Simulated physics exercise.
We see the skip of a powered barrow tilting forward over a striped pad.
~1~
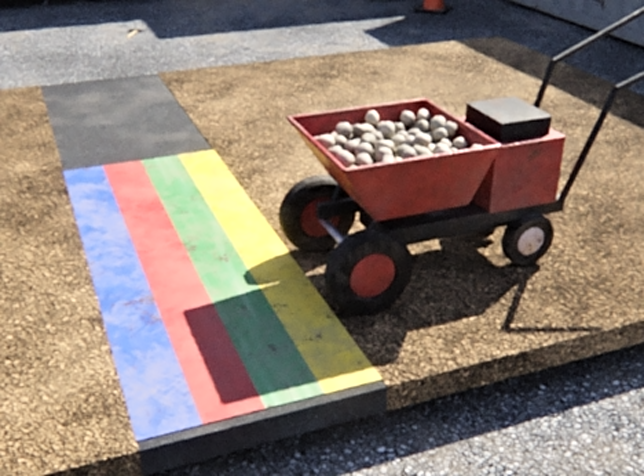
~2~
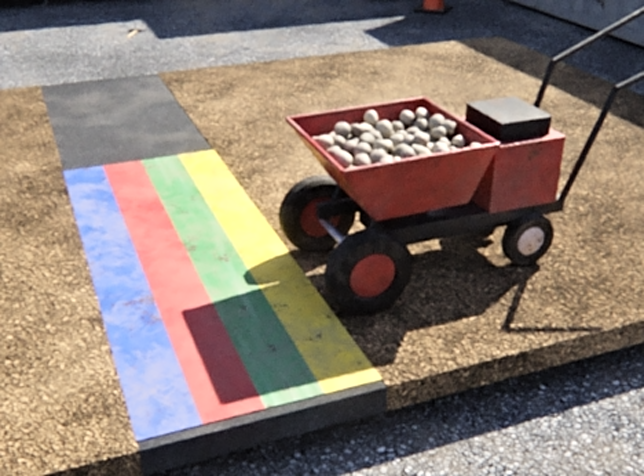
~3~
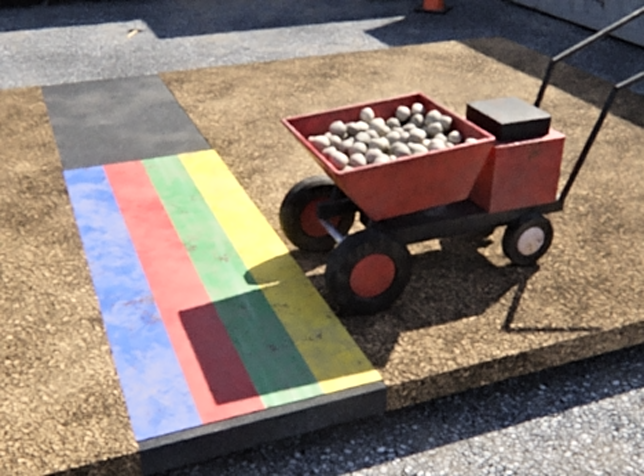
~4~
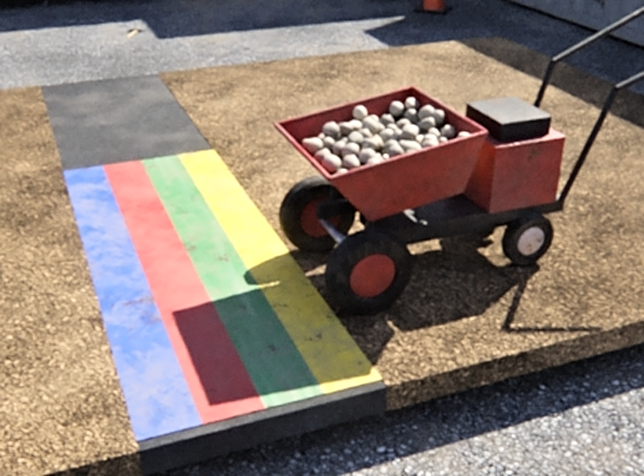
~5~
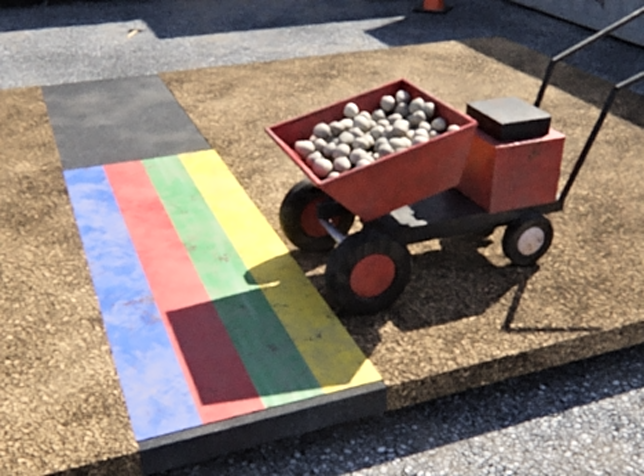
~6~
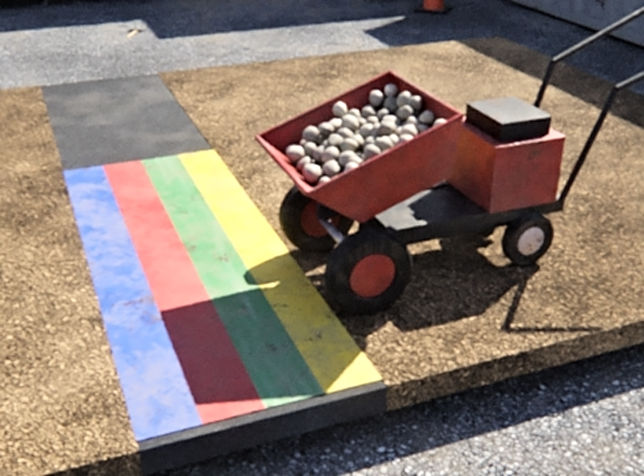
Red skip full of rounded stones on a wheeled barrow, sitting level at first, then tilting forward toward a colourful striped pad.
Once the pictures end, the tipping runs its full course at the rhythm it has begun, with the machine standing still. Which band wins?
The red strip carries the most.
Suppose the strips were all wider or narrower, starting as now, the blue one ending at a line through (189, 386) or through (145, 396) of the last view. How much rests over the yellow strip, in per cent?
In turn 0 and 0 in a hundred.
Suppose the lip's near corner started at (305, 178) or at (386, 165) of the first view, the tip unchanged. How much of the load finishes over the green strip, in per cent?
The first gives 0 %, the second 40 %.
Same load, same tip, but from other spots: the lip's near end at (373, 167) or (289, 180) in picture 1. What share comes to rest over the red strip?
The first gives 30 %, the second 30 %.
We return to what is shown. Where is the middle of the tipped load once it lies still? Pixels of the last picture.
Roughly at (190, 297).
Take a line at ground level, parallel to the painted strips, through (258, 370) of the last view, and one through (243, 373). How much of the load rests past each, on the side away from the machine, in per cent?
The first gives 80 %, the second 70 %.
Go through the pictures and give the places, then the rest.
The first frame shows lip of the skip (345, 172), level; top of the load (410, 144), river pebbles; yellow strip (328, 348); green strip (274, 361); red strip (216, 375); blue strip (156, 389).
The second frame shows lip of the skip (343, 172), level; top of the load (408, 143).
The third frame shows lip of the skip (338, 175), tipped barely; top of the load (404, 141).
The fourth frame shows lip of the skip (329, 179), tipped a little; top of the load (398, 138).
The fifth frame shows lip of the skip (319, 186), tipped a little; top of the load (401, 128).
The sixth frame shows lip of the skip (308, 194), tipped clearly; top of the load (390, 124); yellow strip (328, 348); green strip (274, 361); red strip (216, 375); blue strip (156, 389).
Just after the last frame, skip tipped steeply; every one in the skip.
A moment on, skip tipped steeply; the larger part in the skip; just a few over the green strip; about a tenth over the red strip; just a few falling.
Further on, skip tipped right over; roughly a quarter in the skip; about a tenth over the green strip; roughly a third over the red strip; roughly a quarter over the blue strip; just a few off the paint.
When it is over, skip tipped right over; about a tenth in the skip; just a few over the yellow strip; roughly a quarter over the green strip; roughly half over the red strip; roughly a quarter over the blue strip; about a tenth off the paint.
